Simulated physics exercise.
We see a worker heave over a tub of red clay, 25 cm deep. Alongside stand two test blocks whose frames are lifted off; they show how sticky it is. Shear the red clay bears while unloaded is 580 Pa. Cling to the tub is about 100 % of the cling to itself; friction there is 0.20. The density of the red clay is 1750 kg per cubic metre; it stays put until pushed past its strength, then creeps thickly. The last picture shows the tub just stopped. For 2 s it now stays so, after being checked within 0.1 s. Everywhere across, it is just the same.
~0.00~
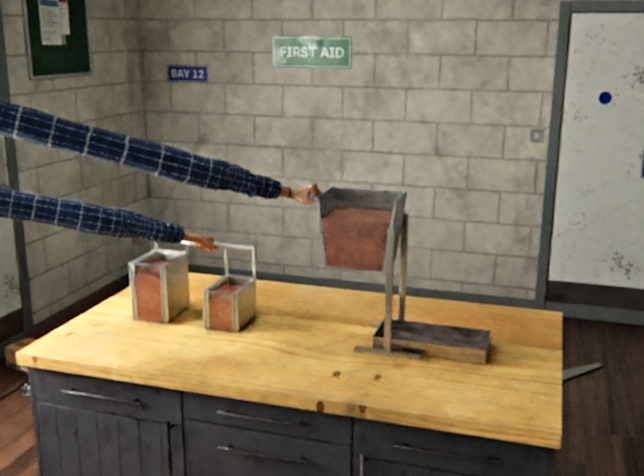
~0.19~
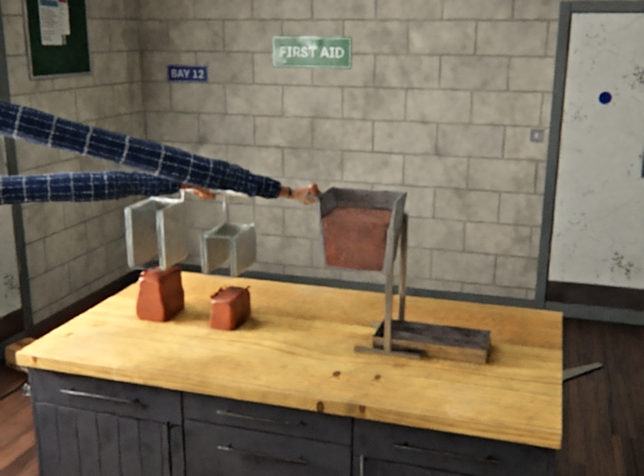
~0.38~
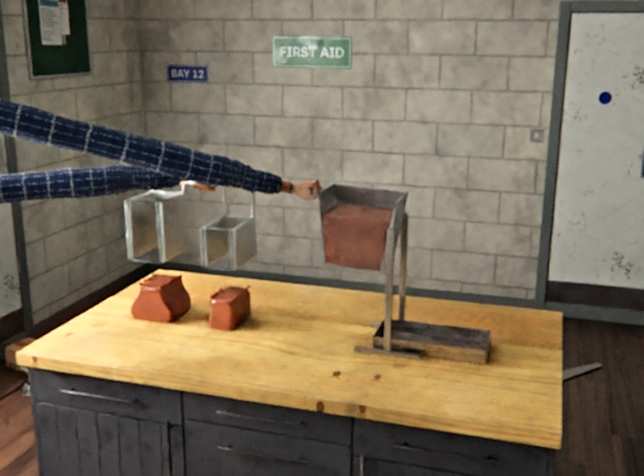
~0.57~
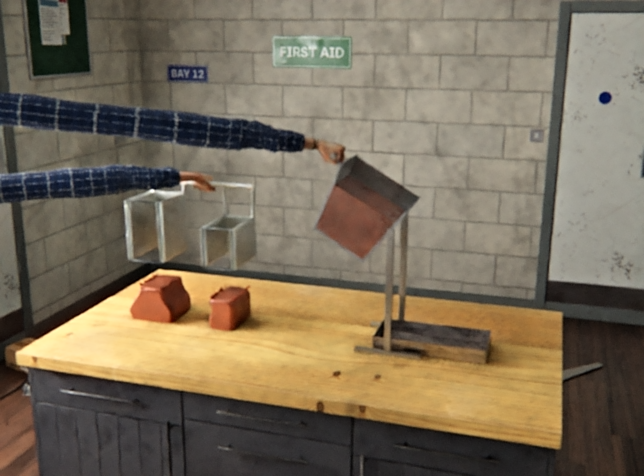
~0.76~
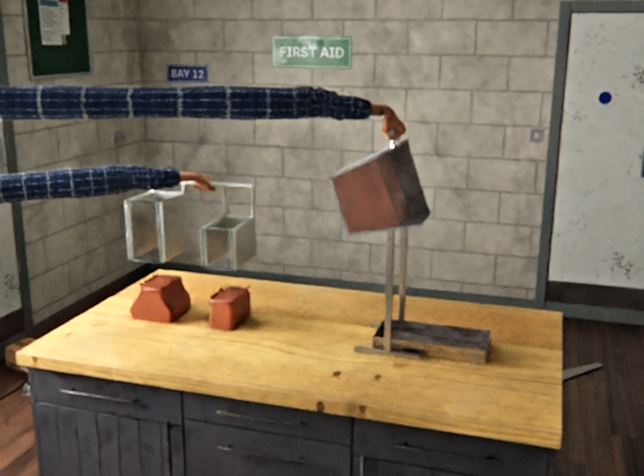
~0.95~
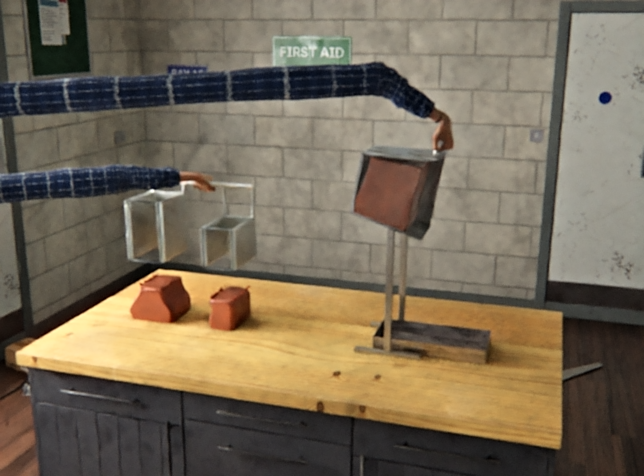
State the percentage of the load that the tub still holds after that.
The tub still holds roughly 39 %.
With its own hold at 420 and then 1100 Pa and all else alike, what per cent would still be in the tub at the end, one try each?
First try roughly 30 per cent, second try roughly 45 per cent.
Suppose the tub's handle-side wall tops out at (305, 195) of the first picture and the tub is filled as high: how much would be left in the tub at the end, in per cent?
That would leave about 30 % in the tub.
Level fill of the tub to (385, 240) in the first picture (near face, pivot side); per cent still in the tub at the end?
Around 55 per cent.
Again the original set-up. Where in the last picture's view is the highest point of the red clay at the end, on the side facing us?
Peak location: Approx. (383, 199).
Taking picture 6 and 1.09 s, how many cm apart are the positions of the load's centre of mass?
7 cm.
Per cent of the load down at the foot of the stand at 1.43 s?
About 40 %.
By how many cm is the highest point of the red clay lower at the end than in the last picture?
Roughly 14 cm.
After 1.09 s, the tub is at 100 degrees and holds 87 %.
After 1.26 s, the tub is at 100 degrees and holds 46 %.
After 1.43 s, the tub is at 100 degrees and holds 39 %.
After 1.60 s, the tub is at 100 degrees and holds 39 %.
After 2.95 s, at the end, the tub is at 100 degrees and holds 39 %.
